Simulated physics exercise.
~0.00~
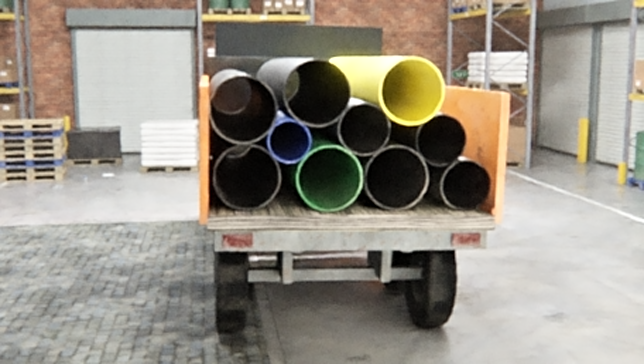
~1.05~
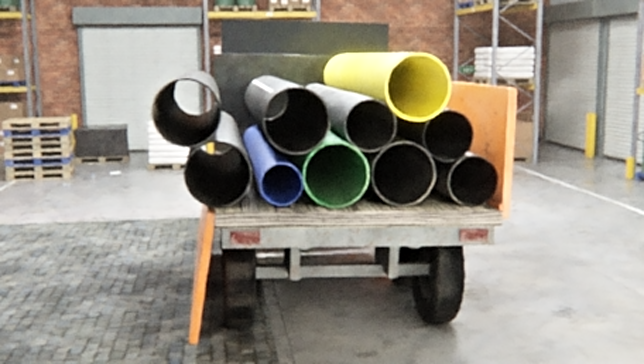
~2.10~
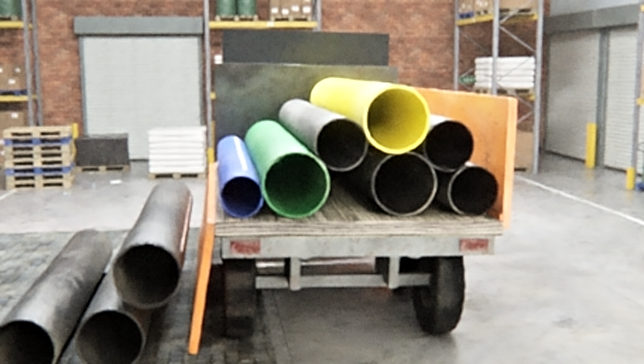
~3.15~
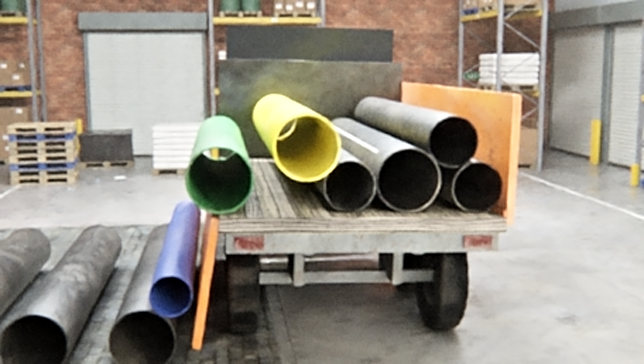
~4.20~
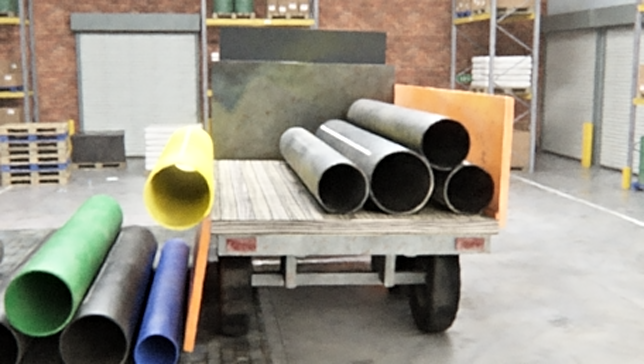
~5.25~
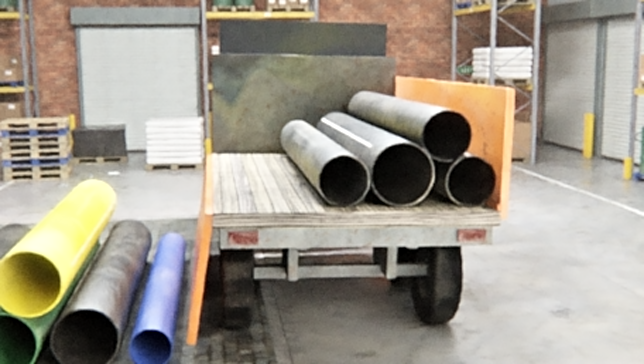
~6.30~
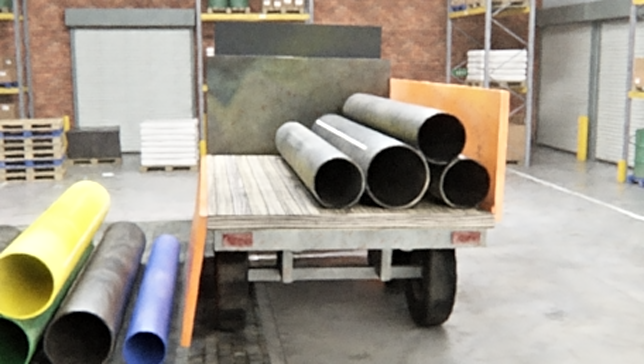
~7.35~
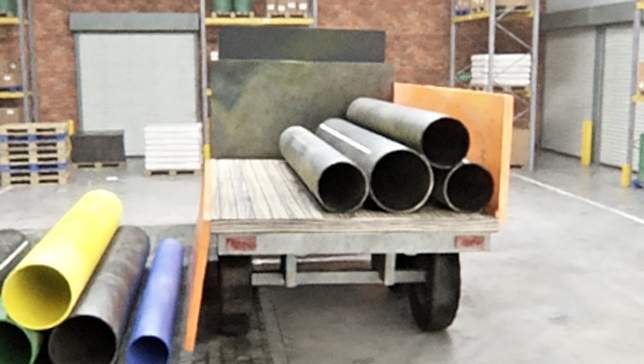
Ten hollow pipes, most of them black with one yellow, one green and one blue, lie stacked on a parked flatbed trailer in a warehouse, held between orange side boards. The left board drops open, and black pipes at that edge roll out and tumble to the floor. The rest of the heap shifts left, and the blue pipe goes over the edge. The green one follows, then the yellow rolls across the deck and drops off too. At the end, four black pipes remain piled against the right board, while the coloured ones rest among the fallen pipes on the left.
